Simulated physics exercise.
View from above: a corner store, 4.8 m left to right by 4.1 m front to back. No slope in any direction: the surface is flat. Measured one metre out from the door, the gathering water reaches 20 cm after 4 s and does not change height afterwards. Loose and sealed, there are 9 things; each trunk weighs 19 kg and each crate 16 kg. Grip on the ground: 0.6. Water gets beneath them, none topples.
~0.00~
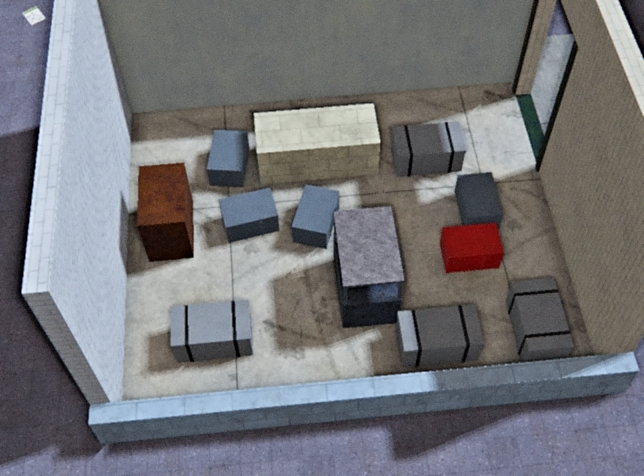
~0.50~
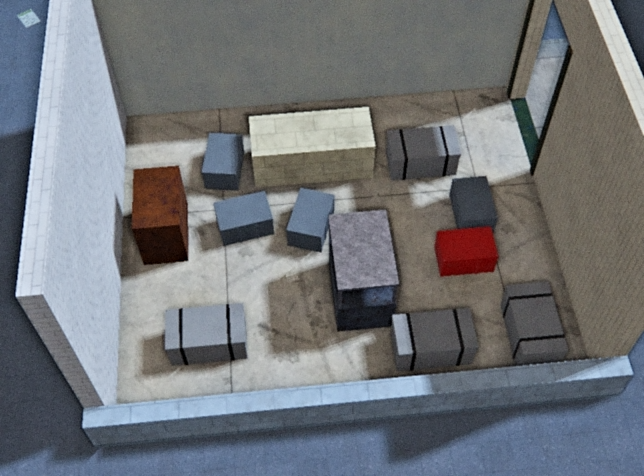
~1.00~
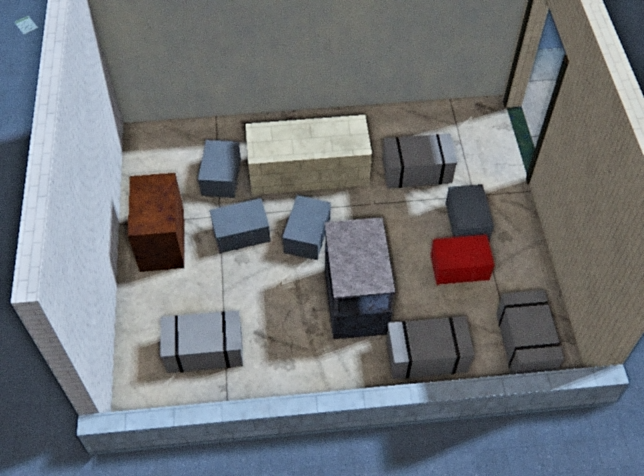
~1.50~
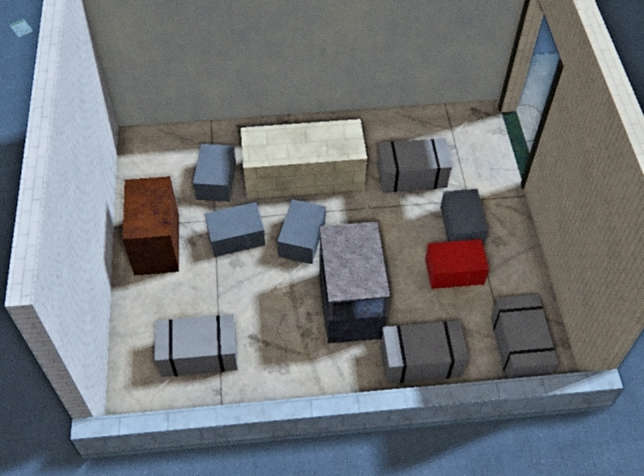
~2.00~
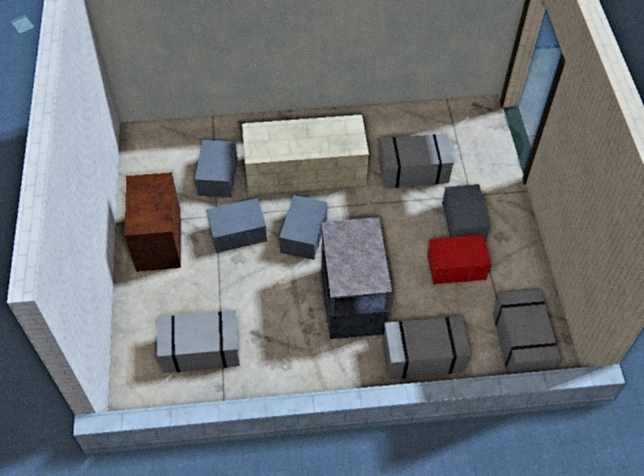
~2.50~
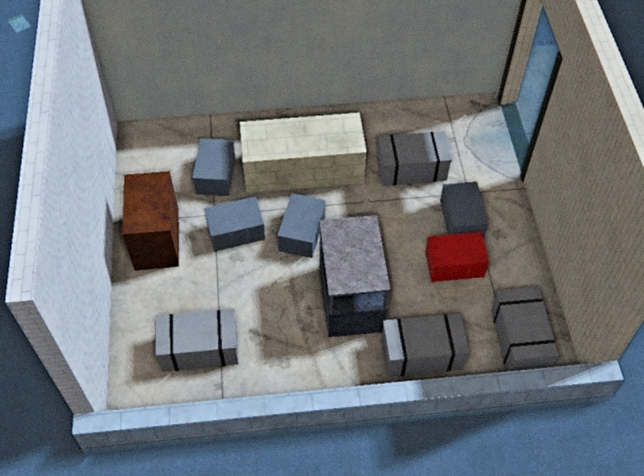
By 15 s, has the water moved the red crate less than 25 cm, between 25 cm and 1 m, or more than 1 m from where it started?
Between 25 cm and 1 m.
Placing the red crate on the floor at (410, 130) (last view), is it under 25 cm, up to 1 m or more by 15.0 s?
Answer: It covers a big distance.
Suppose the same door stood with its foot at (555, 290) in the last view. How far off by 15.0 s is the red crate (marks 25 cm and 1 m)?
Then the red crate is swept a long way.
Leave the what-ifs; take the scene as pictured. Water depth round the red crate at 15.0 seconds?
About 10 cm.
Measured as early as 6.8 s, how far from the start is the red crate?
It is about 0 cm out of place by then.
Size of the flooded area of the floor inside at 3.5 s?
Wet: Near 2.0 m2.
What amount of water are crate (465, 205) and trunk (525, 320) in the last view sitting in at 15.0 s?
Some 7 cm at the first, some 11 cm at the second.
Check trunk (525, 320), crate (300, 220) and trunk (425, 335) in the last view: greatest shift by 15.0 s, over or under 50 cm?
Well, in sequence it's lower, greater, greater.
After 3.5 s the red crate is near (458, 249), 0.0 m from its start, aground; 0 afloat.
After 6.8 s the red crate is near (458, 249), 0.0 m from its start, aground; 1 afloat.
After 11.0 s the red crate is near (461, 253), 0.0 m from its start, aground; 1 afloat.
After 15.0 s the red crate is near (520, 238), 0.7 m from its start, afloat; 9 afloat.
